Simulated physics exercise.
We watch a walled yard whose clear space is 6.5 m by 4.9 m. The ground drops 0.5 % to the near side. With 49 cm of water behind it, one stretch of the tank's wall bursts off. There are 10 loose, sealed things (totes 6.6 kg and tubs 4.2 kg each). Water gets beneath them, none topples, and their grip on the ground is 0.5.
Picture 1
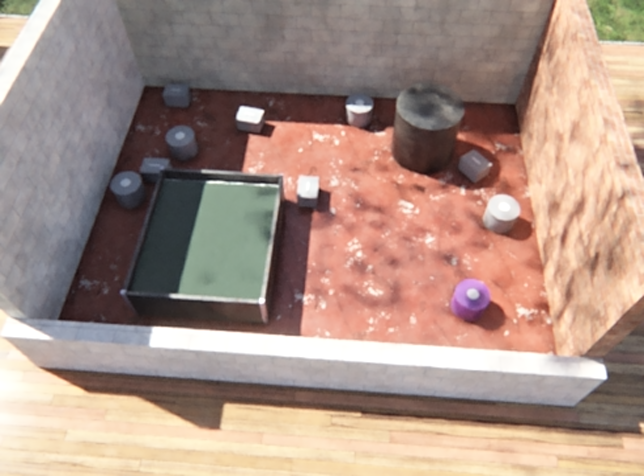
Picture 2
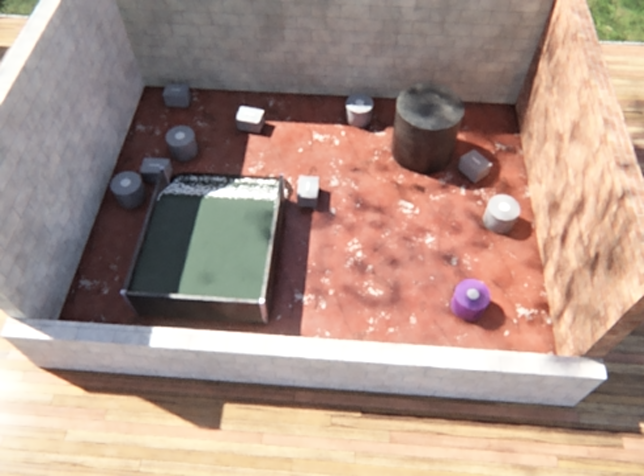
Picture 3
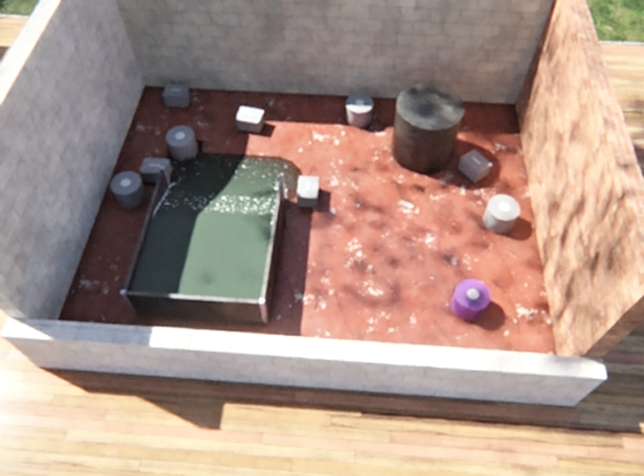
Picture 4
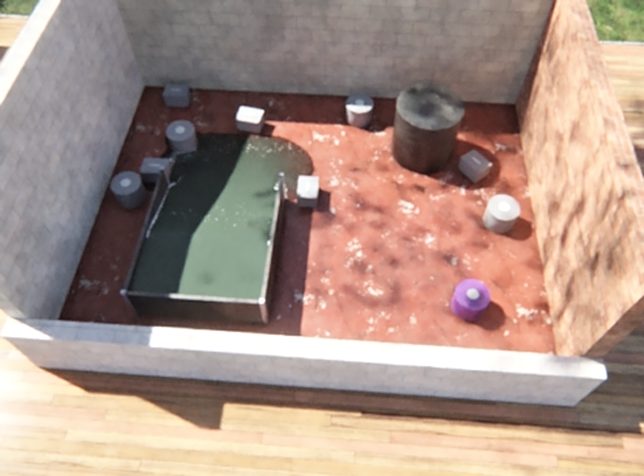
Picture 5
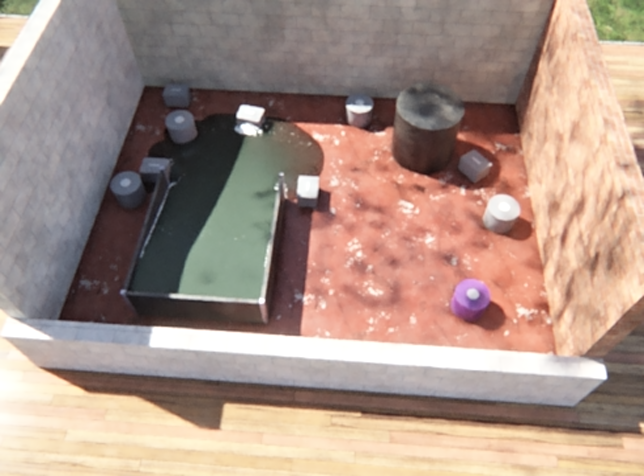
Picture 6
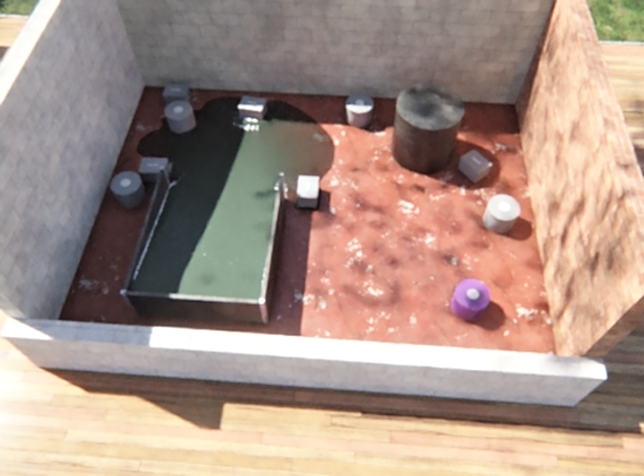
A tank's far wall gives way and dark water spreads across the yard, shifting nearby tubs.
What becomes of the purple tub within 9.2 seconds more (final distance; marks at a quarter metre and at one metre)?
Purple tub moves a short way.
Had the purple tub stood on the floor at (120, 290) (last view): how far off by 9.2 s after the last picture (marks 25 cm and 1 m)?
It travels far.
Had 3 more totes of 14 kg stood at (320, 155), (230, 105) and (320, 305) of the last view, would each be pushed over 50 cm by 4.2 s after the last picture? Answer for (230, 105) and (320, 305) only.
In turn: Over, less.
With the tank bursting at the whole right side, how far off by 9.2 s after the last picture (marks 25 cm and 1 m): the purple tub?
Then the purple tub travels far.
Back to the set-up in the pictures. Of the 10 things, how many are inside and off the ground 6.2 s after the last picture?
I count 8.
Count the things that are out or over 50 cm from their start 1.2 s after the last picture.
2 of them.
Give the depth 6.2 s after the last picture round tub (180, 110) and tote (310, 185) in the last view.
Roughly 14 and 3 cm.
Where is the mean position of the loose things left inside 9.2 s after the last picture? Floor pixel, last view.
Around (334, 261).
Then, 1.2 s after the last picture the purple tub is near (473, 294), 0.0 m from its start, aground; 4 afloat.
Then, 3.8 s after the last picture the purple tub is near (473, 294), 0.0 m from its start, aground; 6 afloat.
Then, 6.2 s after the last picture the purple tub is near (475, 340), 0.7 m from its start, afloat; 8 afloat.
Then, 9.2 s after the last picture the purple tub is near (434, 327), 0.8 m from its start, afloat; 8 afloat.
